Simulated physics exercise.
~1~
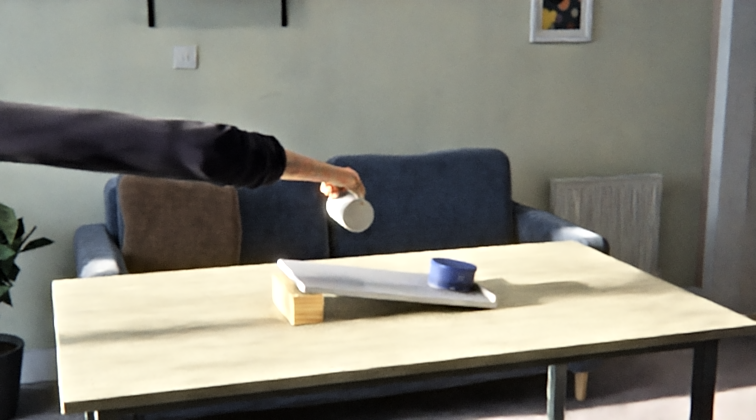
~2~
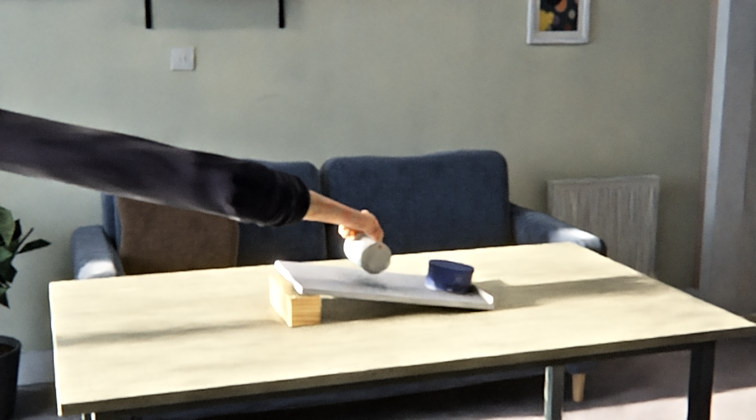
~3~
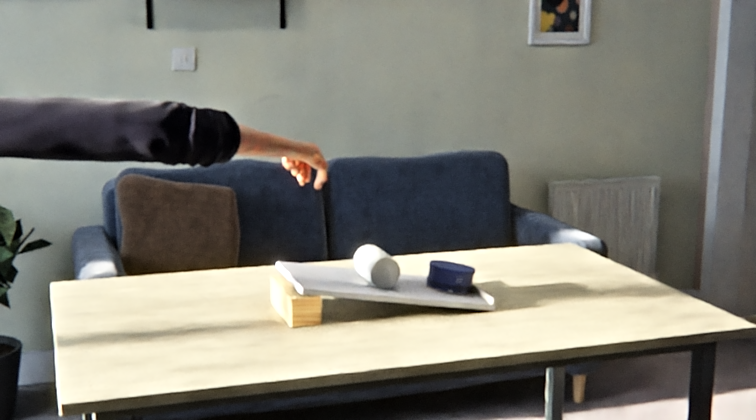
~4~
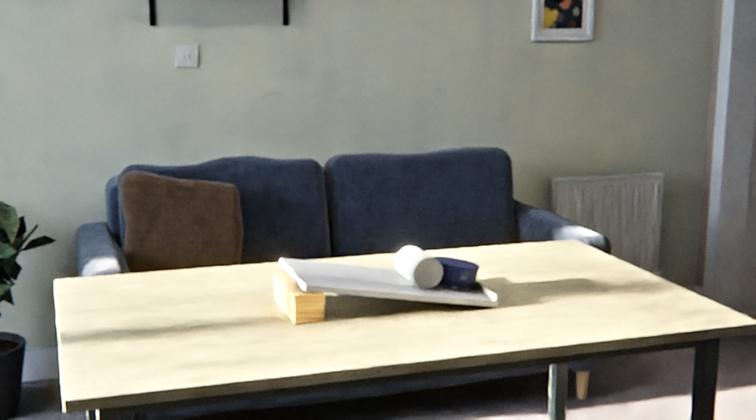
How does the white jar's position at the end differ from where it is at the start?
At the start the white jar is held in a hand above the sloping board. At the end it lies on its side lower and further right, on the board right beside the blue tub.
